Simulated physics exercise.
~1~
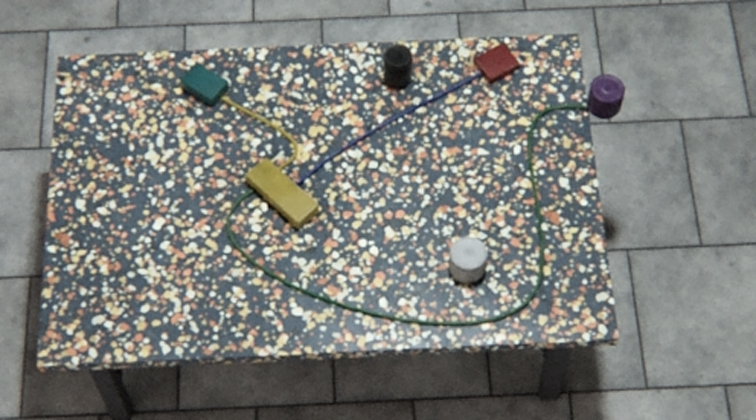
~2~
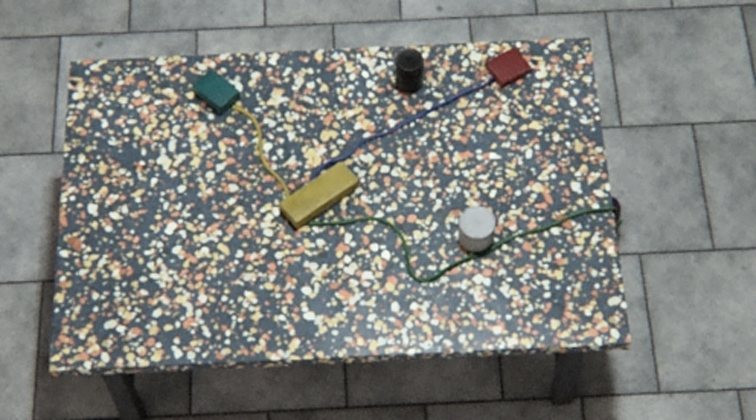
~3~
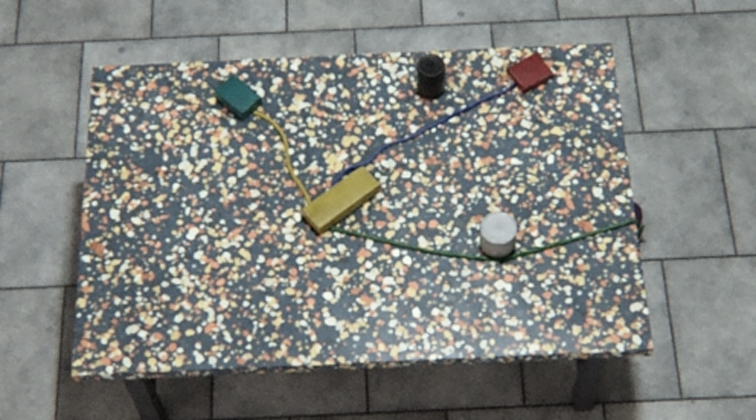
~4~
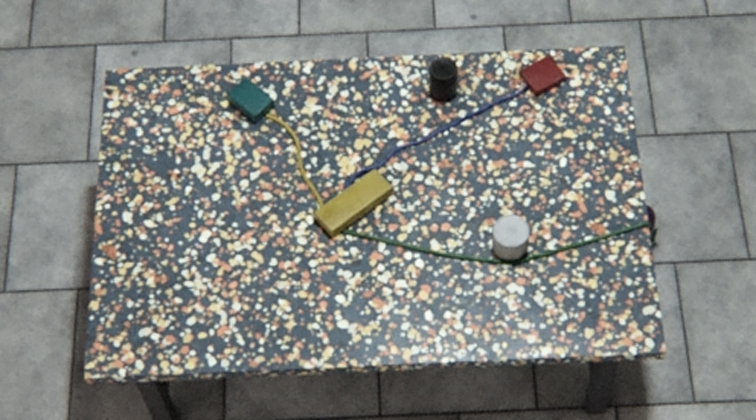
The purple cylinder drops off the table's right edge and hangs there by its green cable.
